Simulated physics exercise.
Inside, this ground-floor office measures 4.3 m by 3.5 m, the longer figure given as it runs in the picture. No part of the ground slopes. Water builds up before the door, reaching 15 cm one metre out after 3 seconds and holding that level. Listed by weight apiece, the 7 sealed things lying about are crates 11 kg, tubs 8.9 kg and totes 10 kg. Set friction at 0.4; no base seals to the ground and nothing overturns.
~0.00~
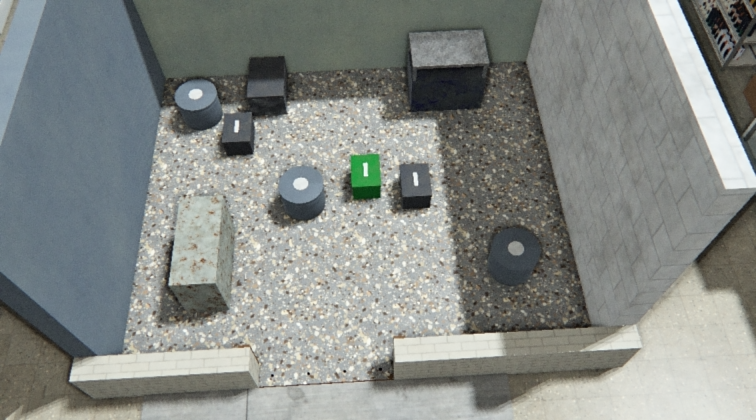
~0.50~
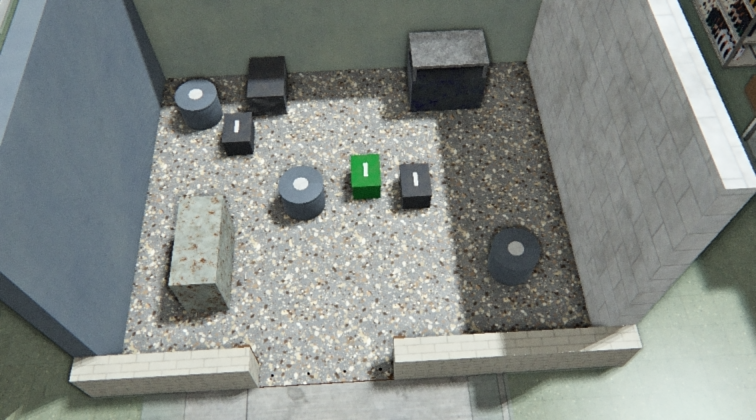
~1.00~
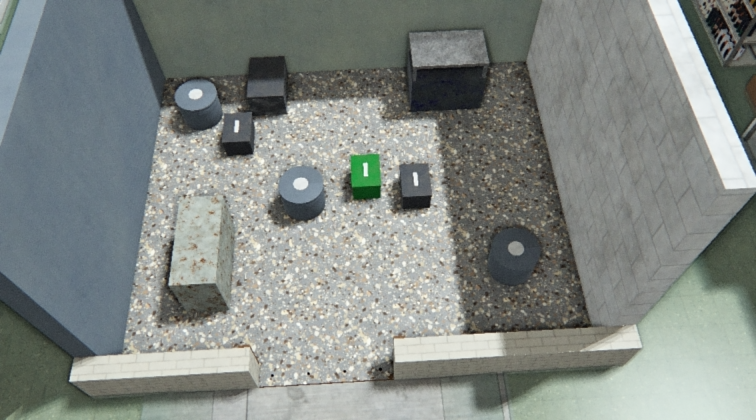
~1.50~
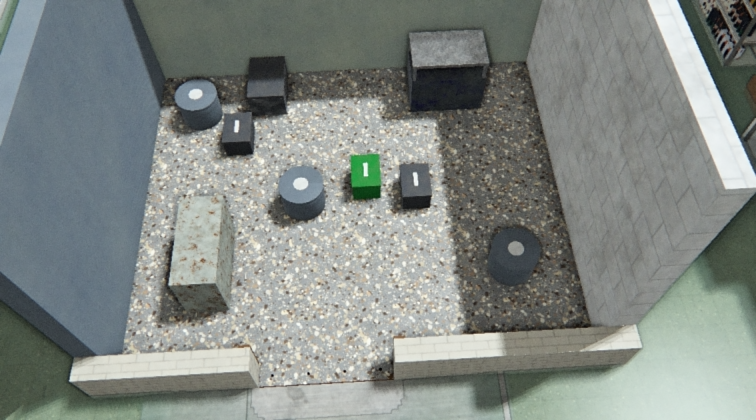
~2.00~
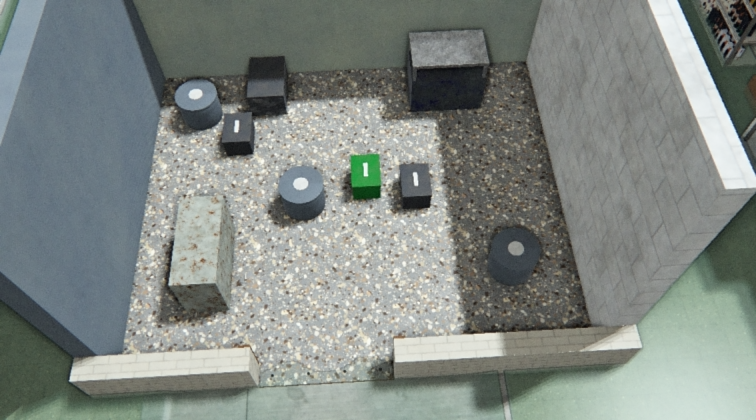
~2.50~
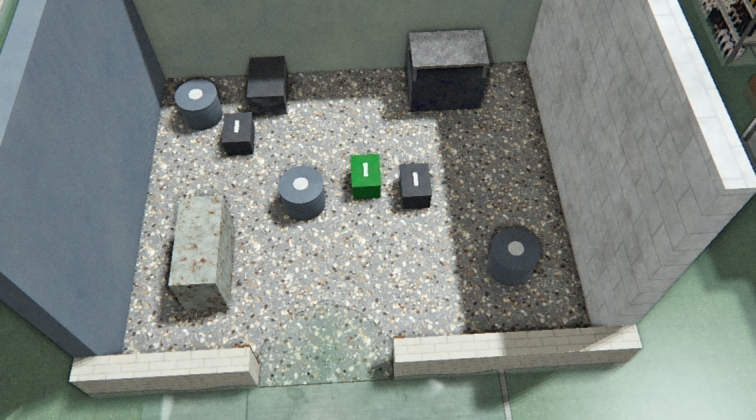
Water spreads outside the walled room and begins to enter the doorway; the containers stay still.
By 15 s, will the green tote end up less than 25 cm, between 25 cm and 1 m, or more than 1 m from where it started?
It is swept a long way.
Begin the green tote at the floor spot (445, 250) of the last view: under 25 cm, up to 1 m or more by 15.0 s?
Outcome - it barely budges.
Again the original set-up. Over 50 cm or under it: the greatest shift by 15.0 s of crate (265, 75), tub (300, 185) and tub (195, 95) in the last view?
Well, in sequence it's greater, greater, greater.
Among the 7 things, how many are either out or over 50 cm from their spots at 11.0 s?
I make it 3.
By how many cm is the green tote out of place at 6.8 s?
Close to 30 cm.
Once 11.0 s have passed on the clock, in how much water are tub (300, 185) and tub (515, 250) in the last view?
First roughly 7 cm, second roughly 4 cm.
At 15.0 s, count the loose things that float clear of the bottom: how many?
I get 4.
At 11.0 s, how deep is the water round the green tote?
Somewhere close to 7 cm.
After 3.5 s the green tote is near (366, 170), 0.0 m from its start, aground; 0 afloat.
After 6.8 s the green tote is near (373, 146), 0.3 m from its start, aground; 1 afloat.
After 11.0 s the green tote is near (369, 144), 0.3 m from its start, aground; 3 afloat.
After 15.0 s the green tote is near (342, 72), 1.4 m from its start, afloat; 4 afloat.
